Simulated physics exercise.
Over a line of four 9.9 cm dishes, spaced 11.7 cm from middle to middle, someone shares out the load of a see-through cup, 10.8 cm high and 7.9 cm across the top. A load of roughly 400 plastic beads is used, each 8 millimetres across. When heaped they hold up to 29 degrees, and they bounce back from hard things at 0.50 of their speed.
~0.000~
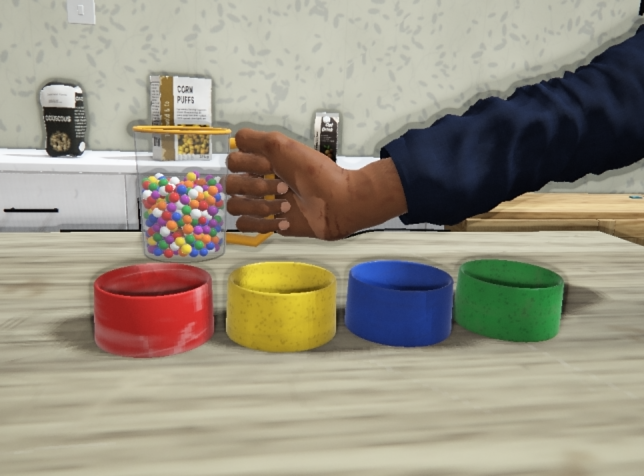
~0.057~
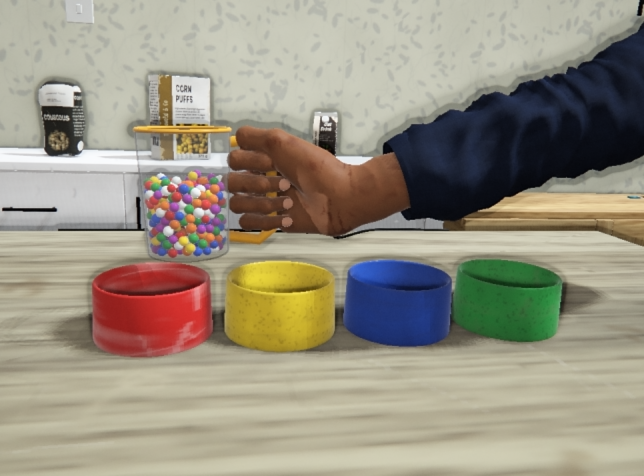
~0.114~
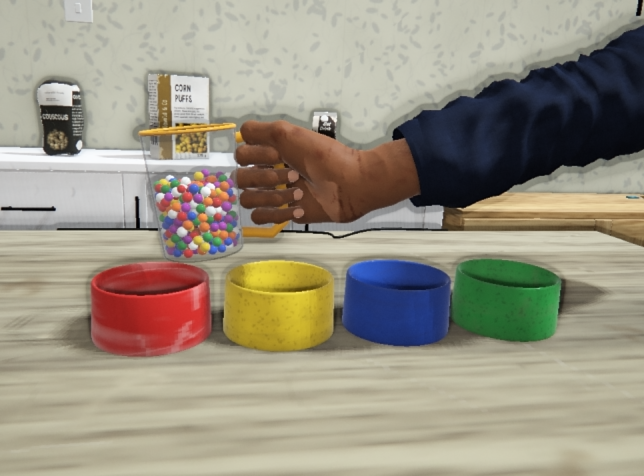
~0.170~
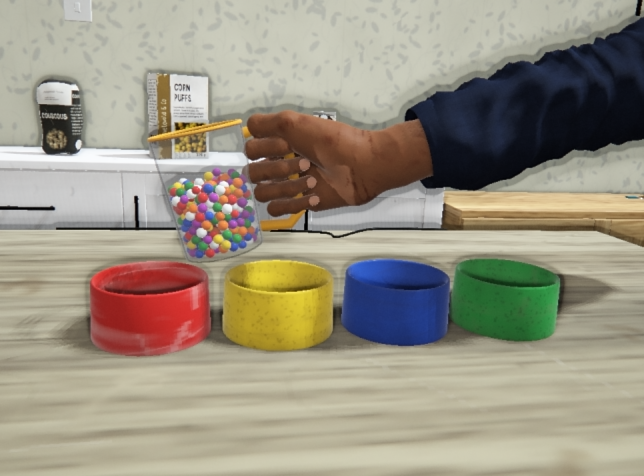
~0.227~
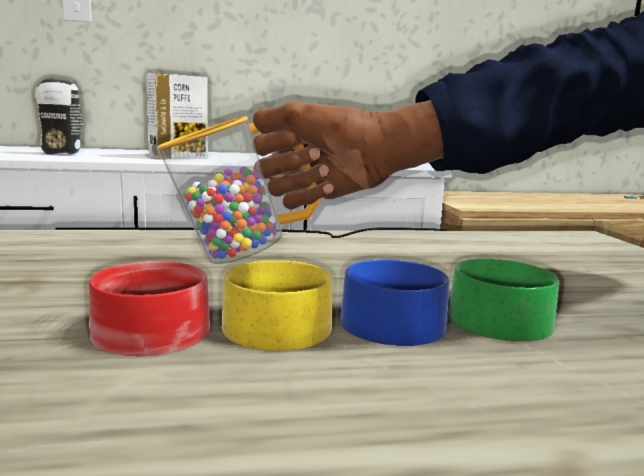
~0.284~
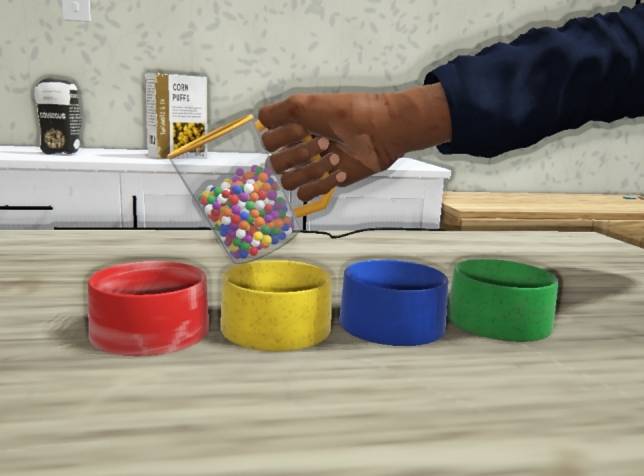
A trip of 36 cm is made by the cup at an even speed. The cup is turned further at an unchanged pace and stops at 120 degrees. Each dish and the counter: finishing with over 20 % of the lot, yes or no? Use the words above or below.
Red - below; blue - above; green - below; yellow - below; counter - below.
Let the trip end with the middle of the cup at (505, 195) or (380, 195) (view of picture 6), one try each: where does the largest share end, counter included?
First try: Blue; second try: Yellow.
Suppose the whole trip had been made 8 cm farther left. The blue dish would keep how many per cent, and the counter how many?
Then the blue dish would get 20 and the counter 20.
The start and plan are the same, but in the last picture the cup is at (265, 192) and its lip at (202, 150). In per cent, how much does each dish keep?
In the end red holds 0, blue holds 0, green holds 100, yellow holds 0.
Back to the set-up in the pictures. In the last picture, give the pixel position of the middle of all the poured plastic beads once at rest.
When it all comes to rest, the middle is near (393, 307).
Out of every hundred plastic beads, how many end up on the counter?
Estimate: Close to 10 %.
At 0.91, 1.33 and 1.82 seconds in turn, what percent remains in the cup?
First 95, then 10, then 0 per cent.
After 0.91 s, tilt 105 degrees; cup holds 95 %.
After 1.33 s, tilt 120 degrees; cup holds 10 %, blue 80 %.
After 1.82 s, tilt 120 degrees; cup holds 0 %, blue 85 %.
By 2.1 s all is still; red 0 %, blue 85 %, green 0 %, yellow 0 %, counter 10 %.
